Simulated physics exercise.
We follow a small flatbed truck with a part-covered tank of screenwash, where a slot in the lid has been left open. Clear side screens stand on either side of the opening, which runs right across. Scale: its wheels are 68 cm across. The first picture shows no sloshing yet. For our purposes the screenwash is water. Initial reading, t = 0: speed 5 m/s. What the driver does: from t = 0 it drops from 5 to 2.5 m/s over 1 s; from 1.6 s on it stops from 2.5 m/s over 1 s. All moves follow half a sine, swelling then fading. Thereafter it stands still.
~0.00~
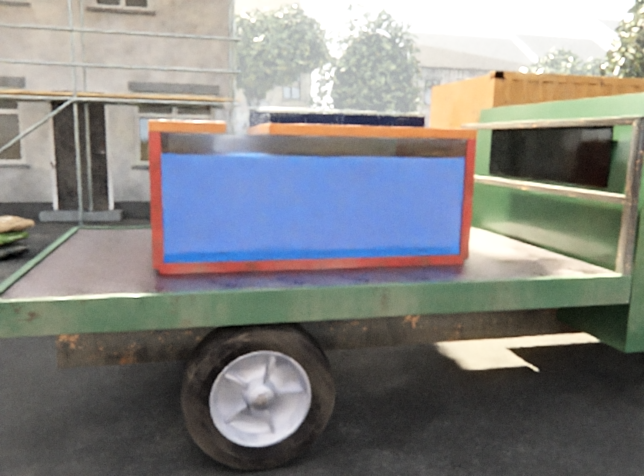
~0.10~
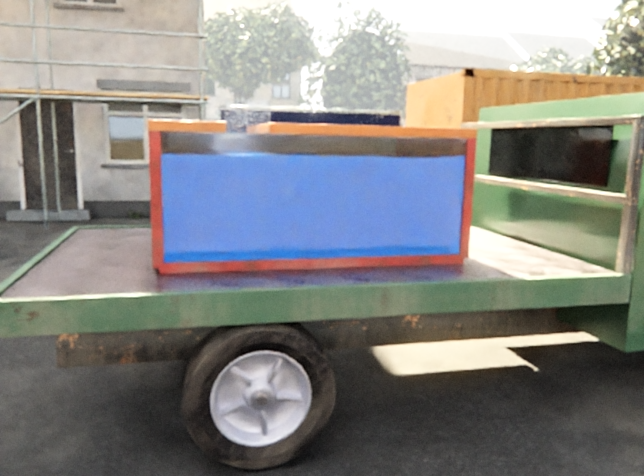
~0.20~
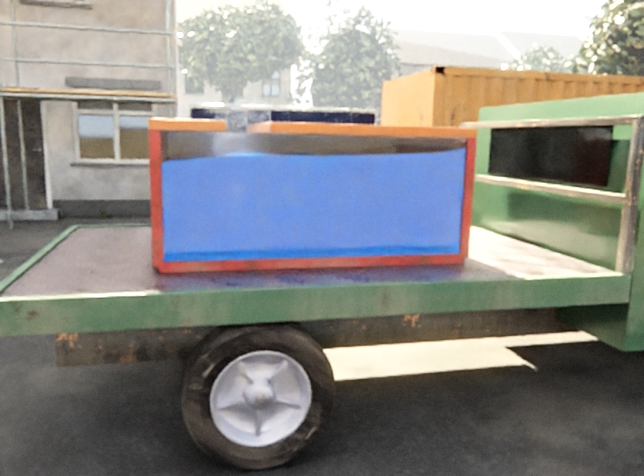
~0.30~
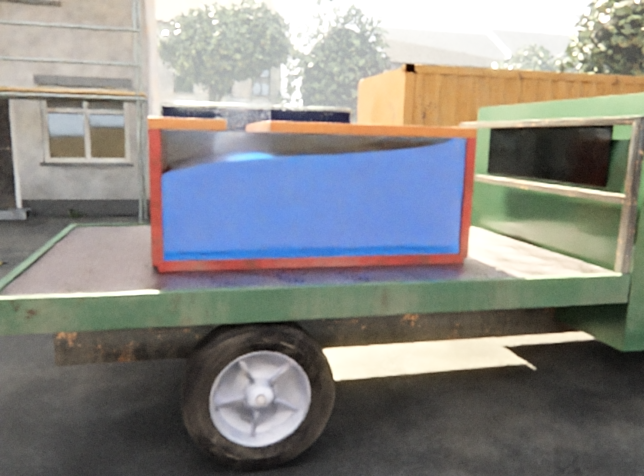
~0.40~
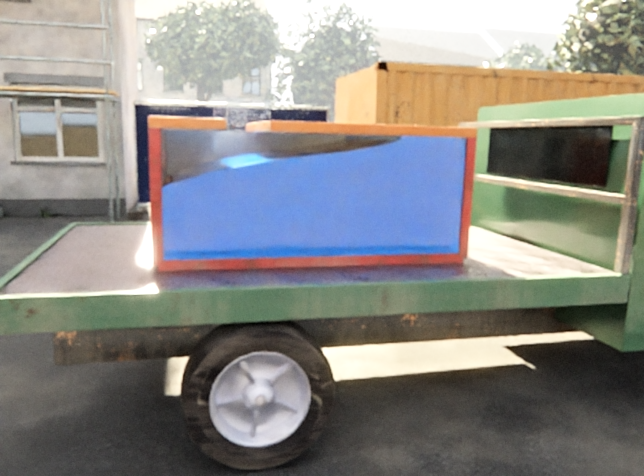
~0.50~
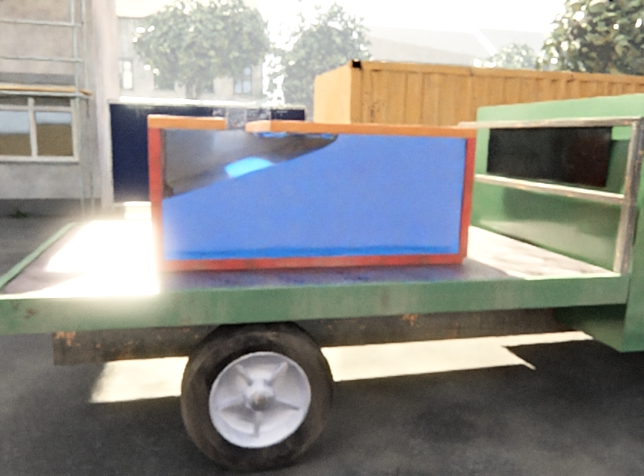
At first, blue liquid lies level in a red-framed tank on a green flatbed truck, while the building and orange container behind slide leftward. Then the liquid begins to rise on the right and sink on the left, and its surface grows into a steep slope, highest toward the cab.
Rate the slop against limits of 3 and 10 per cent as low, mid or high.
Low.
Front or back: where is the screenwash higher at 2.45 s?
It is heaped towards the forward side.
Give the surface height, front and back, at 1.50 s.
Approx. 48 cm front, approx. 58 cm back.
By 1.50 s the surface stands 58 cm at the back and 47 cm at the front; nothing has left.
By 2.45 s the surface stands 28 cm at the back and 58 cm at the front; nothing has left.
By 3.40 s the surface stands 57 cm at the back and 39 cm at the front; nothing has left.
By 5.49 s nothing has left.
